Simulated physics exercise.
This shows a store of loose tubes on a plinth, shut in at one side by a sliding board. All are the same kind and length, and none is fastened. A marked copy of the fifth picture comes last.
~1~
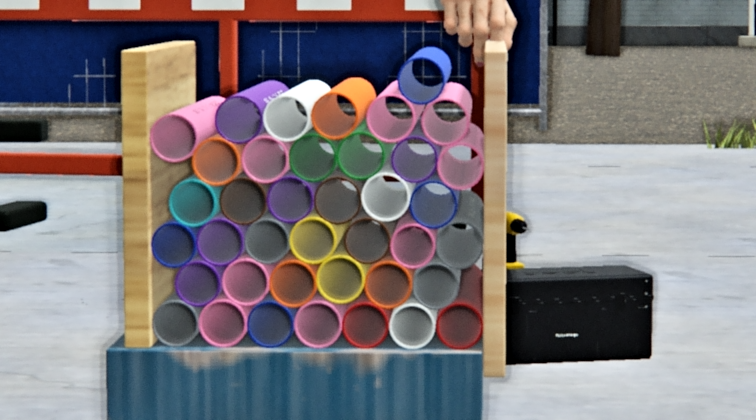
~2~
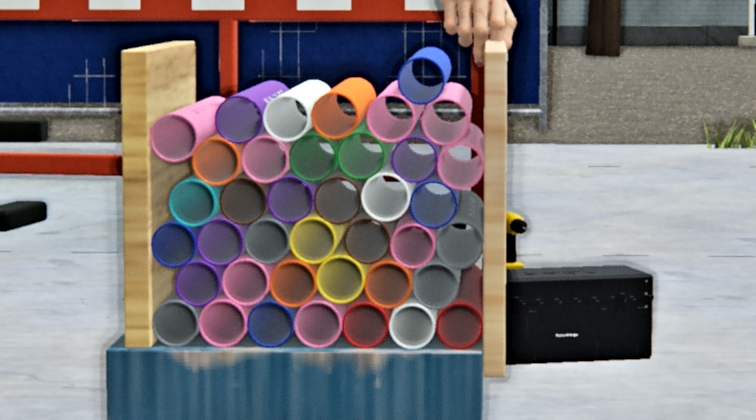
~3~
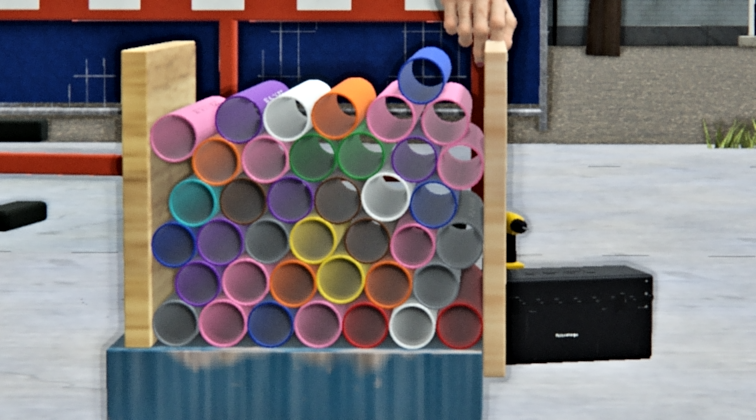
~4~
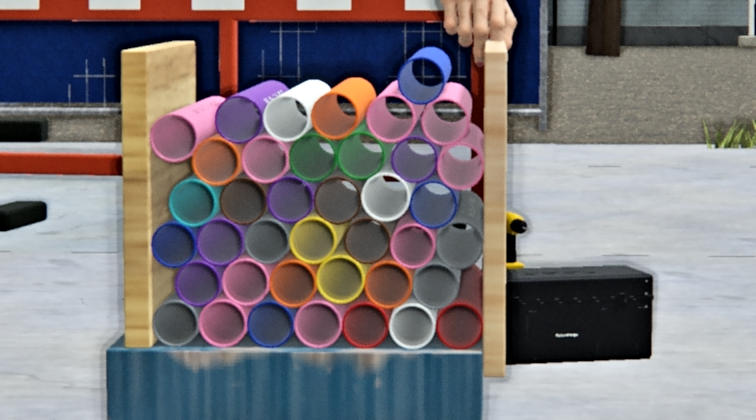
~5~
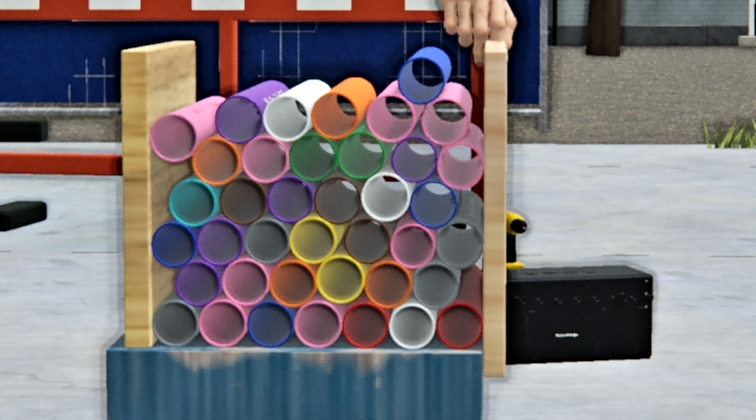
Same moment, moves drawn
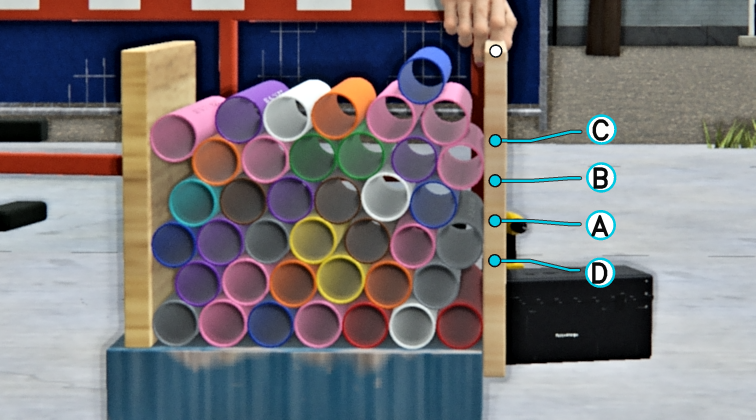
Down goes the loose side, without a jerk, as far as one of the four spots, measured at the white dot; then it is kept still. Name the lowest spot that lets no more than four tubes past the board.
Lower it to D and no more.
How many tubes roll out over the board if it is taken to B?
The count is none.
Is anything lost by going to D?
Yes.
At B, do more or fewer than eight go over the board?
It loses fewer than eight.
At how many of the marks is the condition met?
The number is four.
On the copy, A at (495, 221); B at (495, 181); C at (495, 141); D at (495, 260); the white dot at (496, 51).
On D. First, top of the board (484, 142).
Then, top of the board (483, 243).
Finally, top of the board (483, 259), three out over the board.
By contrast, A three out over the board; B none out over the board; C none out over the board.
